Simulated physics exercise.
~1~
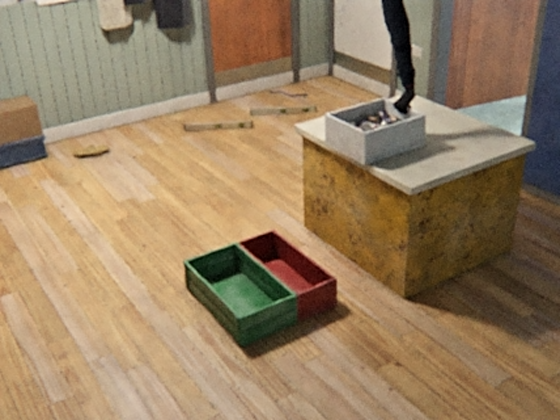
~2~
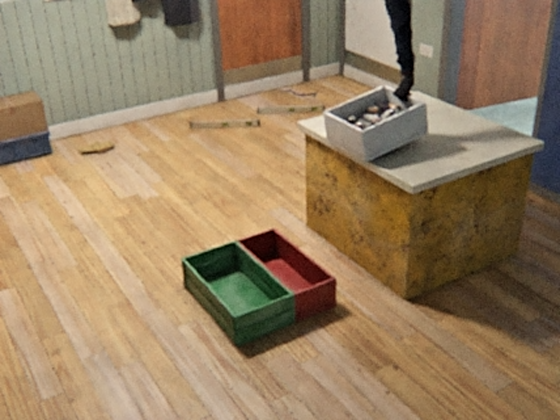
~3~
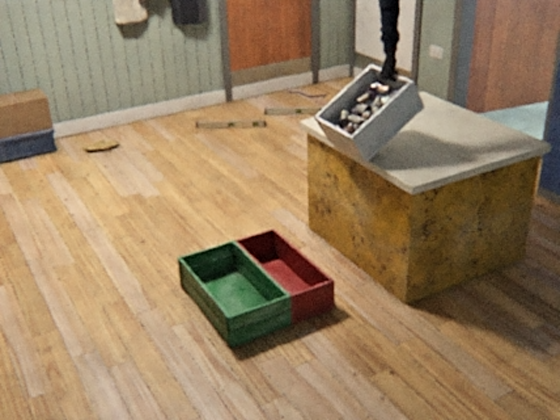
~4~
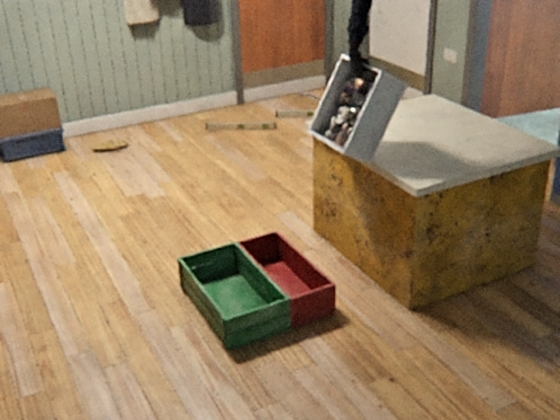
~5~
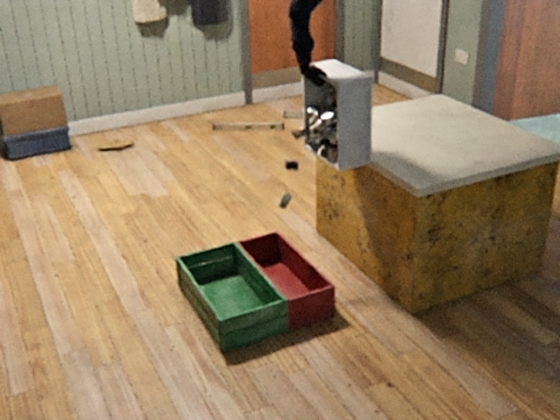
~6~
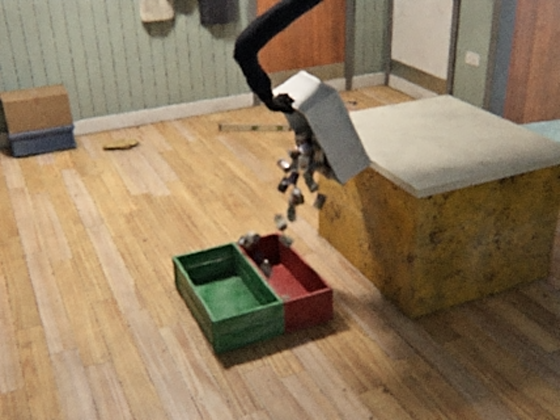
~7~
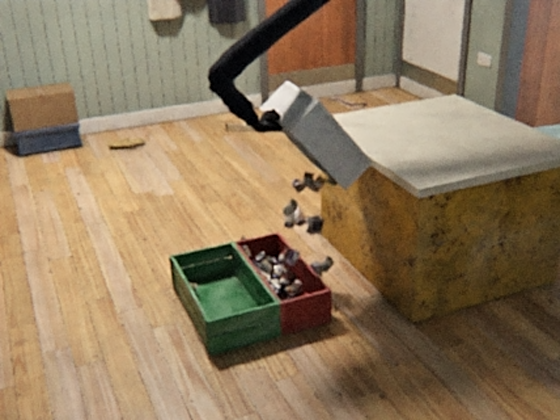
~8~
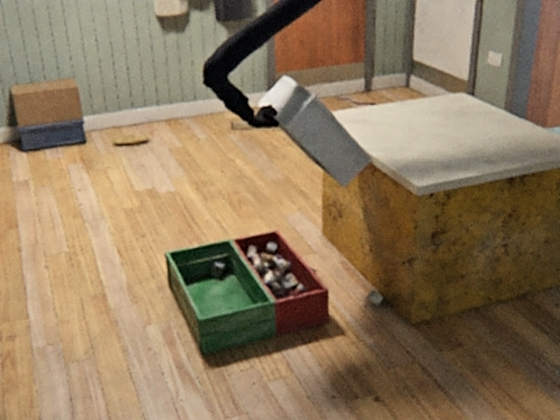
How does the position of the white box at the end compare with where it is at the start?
At the start the white box rests upright on top of the bench, and by the end it is further to the left, hanging tipped over the bench's left edge.
